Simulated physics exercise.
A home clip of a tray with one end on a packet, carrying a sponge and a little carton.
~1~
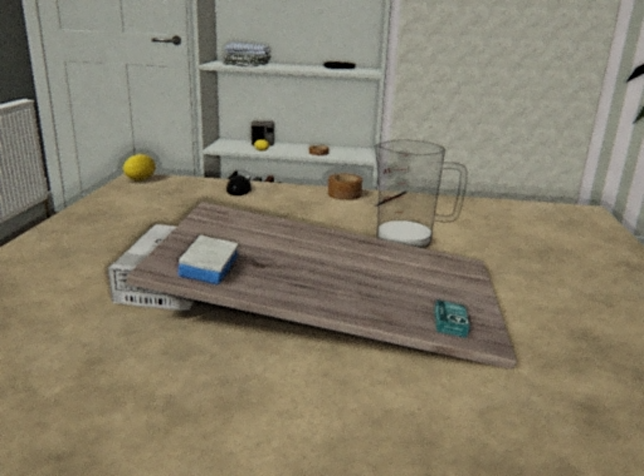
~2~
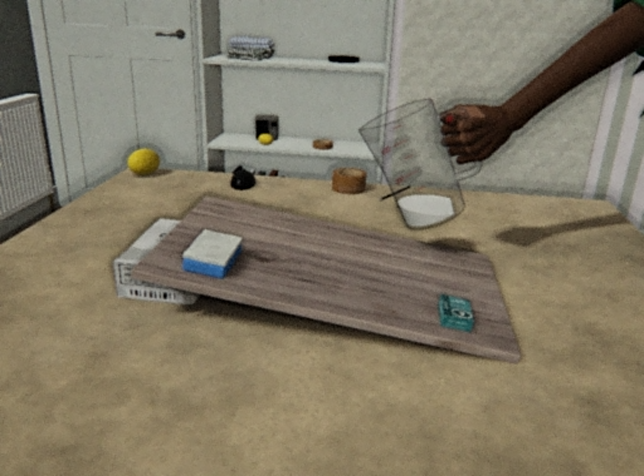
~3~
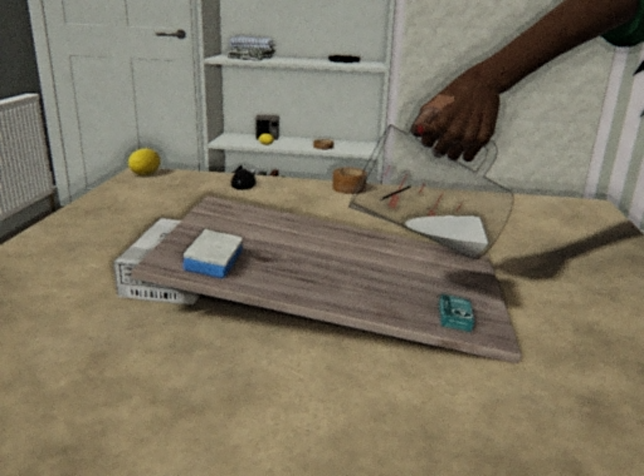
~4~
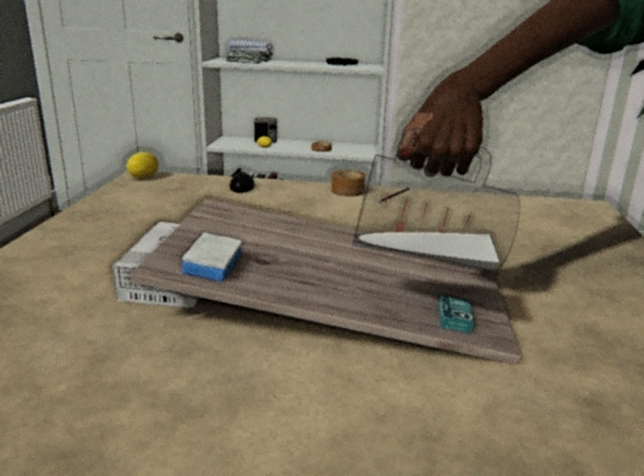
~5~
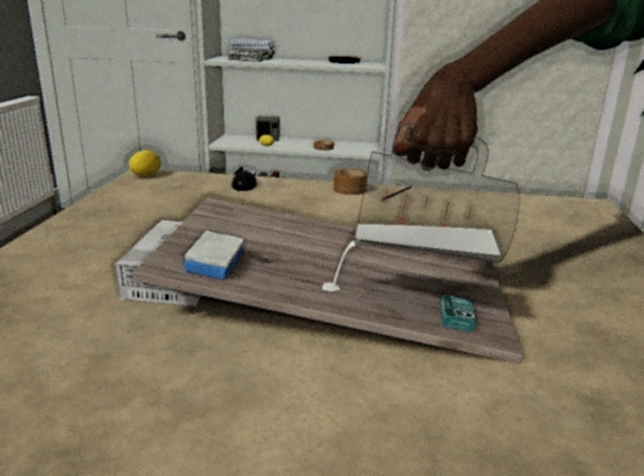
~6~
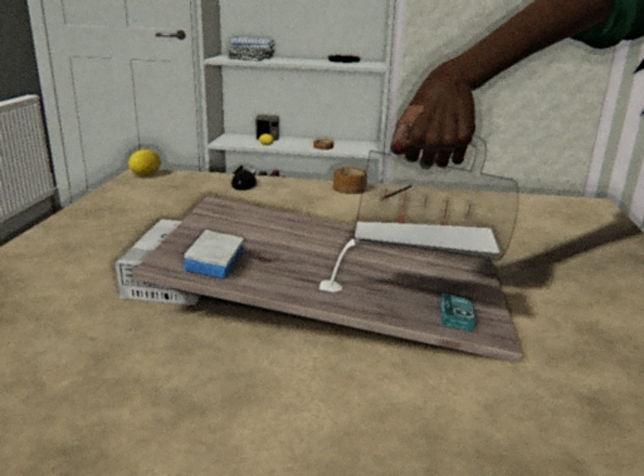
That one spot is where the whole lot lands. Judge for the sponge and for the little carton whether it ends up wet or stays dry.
Sponge - dry, little carton - wet.
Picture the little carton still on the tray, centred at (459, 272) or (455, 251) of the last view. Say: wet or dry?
In the first spot it stays clear, in the second spot it stays clear.
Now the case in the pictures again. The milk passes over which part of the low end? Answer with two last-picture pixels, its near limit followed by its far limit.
From (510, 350) to (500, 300).
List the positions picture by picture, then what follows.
In the first frame, the tray slopes down to the right; jug (408, 193) nearly empty; sponge (209, 259); little carton (451, 318).
In the second frame, jug (416, 164) tipped 25° with all of its load; sponge (214, 254).
In the third frame, jug (429, 193) tipped 65° with all of its load; little carton (456, 312).
In the fourth frame, the tray slopes down to the right; jug (431, 215) tipped 80° with all of its load; sponge (213, 257).
In the fifth frame, the first of it lands; jug (431, 209) tipped 85° with all of its load; little carton (457, 313).
In the sixth frame, the first of it lands; jug (431, 207) tipped 85° with nearly all of its load; sponge (215, 254); little carton (457, 312).
Shortly, it runs down to the right; the sponge is still dry; the little carton is still dry.
Then, it runs down to the right and off the end; the sponge is still dry; the little carton is wet along its edge.
At the finish, it runs down to the right and off the end; the sponge is still dry; the little carton is wet along its edge.
